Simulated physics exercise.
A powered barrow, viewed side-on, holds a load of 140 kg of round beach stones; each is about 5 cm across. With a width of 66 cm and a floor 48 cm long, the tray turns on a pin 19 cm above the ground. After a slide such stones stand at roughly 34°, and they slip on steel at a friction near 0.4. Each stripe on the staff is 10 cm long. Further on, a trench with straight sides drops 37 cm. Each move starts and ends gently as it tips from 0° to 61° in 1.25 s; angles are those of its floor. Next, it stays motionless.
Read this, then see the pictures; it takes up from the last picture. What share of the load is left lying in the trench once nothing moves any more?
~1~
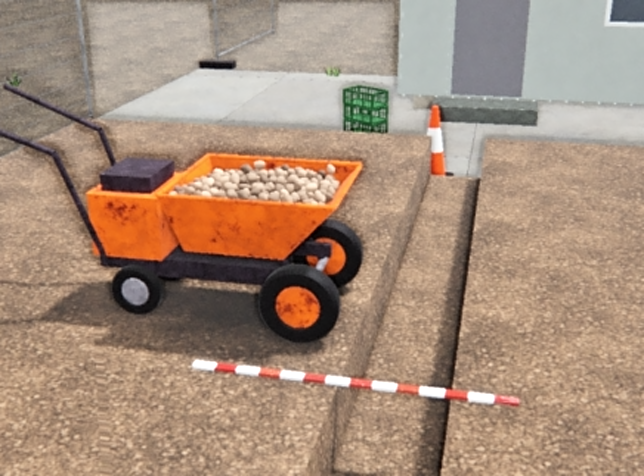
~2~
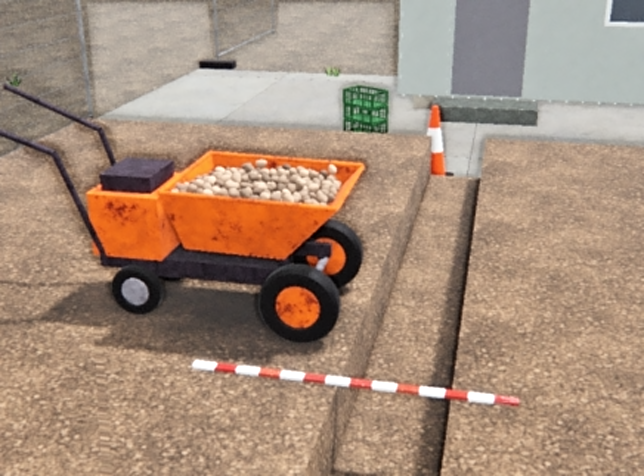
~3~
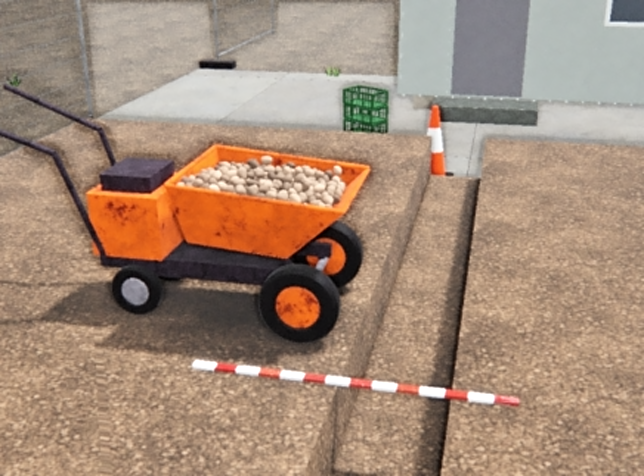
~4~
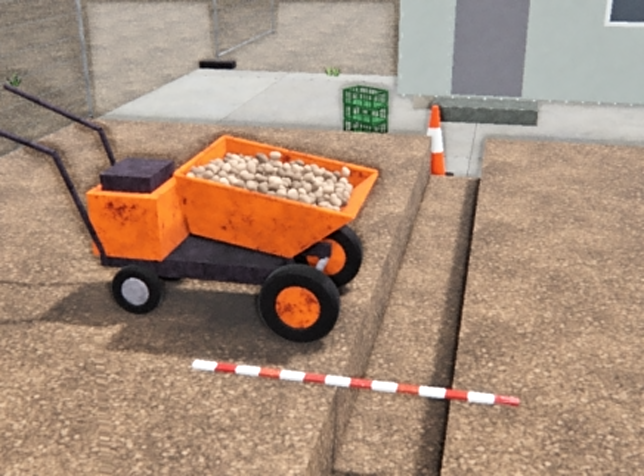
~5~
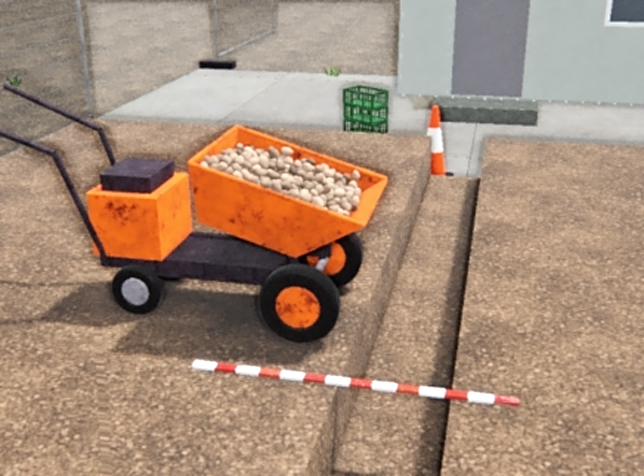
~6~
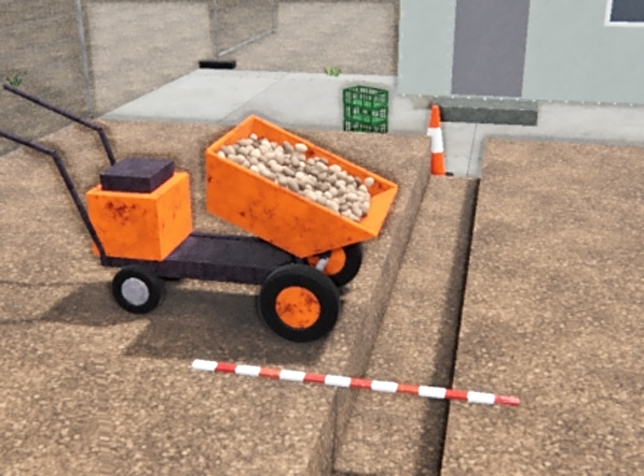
About 60 per cent.
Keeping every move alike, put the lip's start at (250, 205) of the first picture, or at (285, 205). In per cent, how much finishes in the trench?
I'd expect close to 100 per cent at the first and 100 per cent at the second.
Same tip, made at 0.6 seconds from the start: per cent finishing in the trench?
With that change, it comes to around 45 per cent.
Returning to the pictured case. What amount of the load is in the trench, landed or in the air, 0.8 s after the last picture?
I'd say near 20 per cent at that time.
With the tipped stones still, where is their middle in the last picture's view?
Their middle ends up near (448, 373).
Then, 0.4 s after the last picture the floor is at 52°, 100 % in the tray; the foremost stones are at (415, 255).
Then, 0.8 s after the last picture the floor is at 61°, 65 % in the tray, 19 % in the trench, 15 % past the trench; the foremost stones are at (512, 331).
Then, 1.2 s after the last picture the floor is at 61°, 33 % in the tray, 30 % in the trench, 37 % past the trench; the foremost stones are at (606, 336).
Then, 3.1 s after the last picture the floor is at 61°, 0 % in the tray, 60 % in the trench, 40 % past the trench; the foremost stones are past the picture's edge.
